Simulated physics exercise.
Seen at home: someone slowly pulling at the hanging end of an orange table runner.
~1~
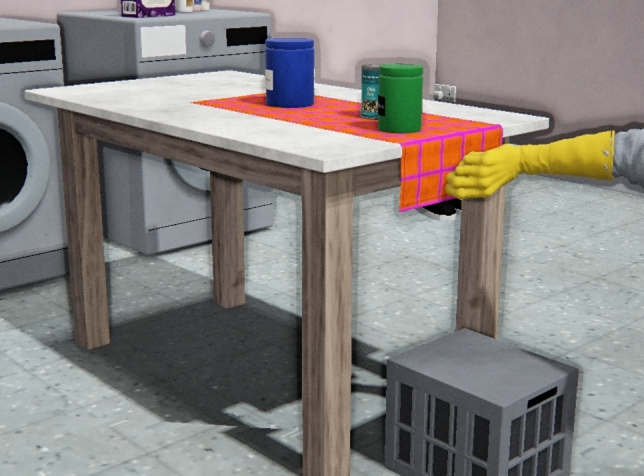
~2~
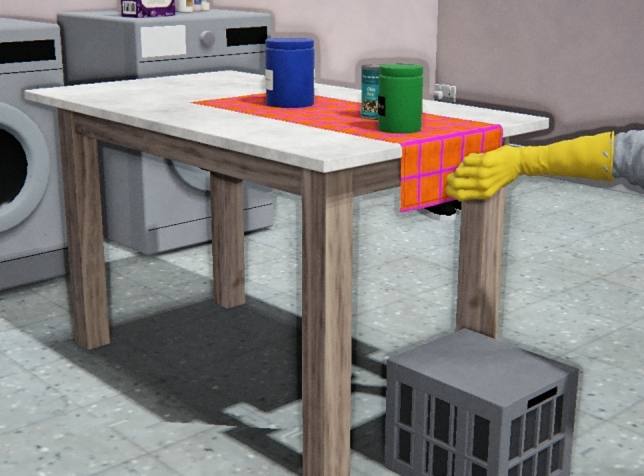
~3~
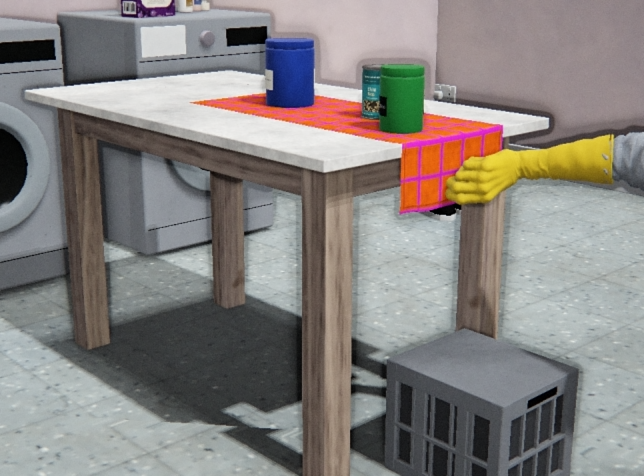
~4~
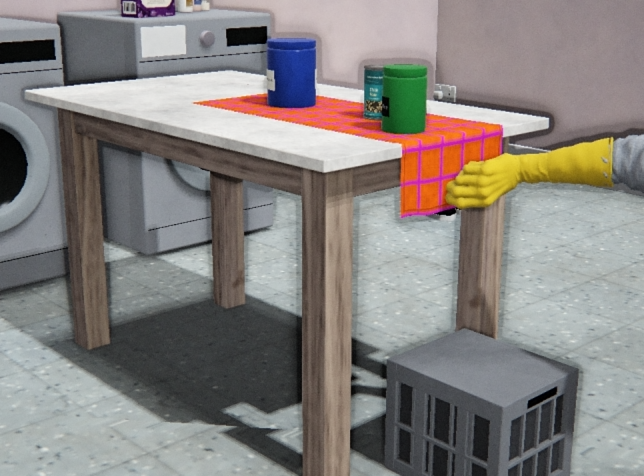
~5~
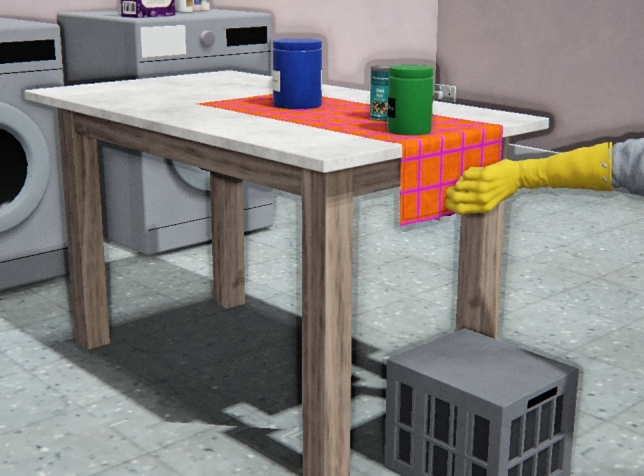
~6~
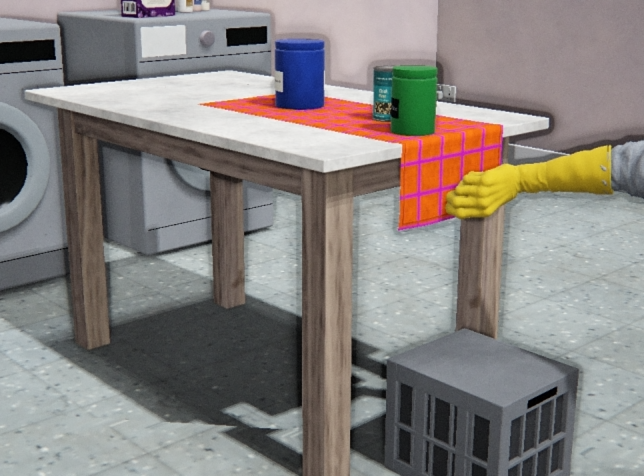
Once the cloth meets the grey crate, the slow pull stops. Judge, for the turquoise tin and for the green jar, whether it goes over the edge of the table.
The turquoise tin goes over, the green jar goes over.
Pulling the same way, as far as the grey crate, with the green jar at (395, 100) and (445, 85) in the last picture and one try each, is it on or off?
Lab note - case 1: Lost over edge; case 2: Kept.
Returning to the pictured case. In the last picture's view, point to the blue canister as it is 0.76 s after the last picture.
(331, 78) or so.
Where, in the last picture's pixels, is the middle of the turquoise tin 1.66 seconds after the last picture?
Somewhere around (520, 261), I reckon.
Then, 0.76 s after the last picture, hem going down; tin carried along near (429, 99); jar over the edge.
Then, 1.66 s after the last picture, hem going down; tin over the edge; jar down below near (505, 330).
At rest, hem on the crate; tin down below near (542, 312); jar down below near (505, 330). The turquoise tin falls off and the green jar goes over the edge.
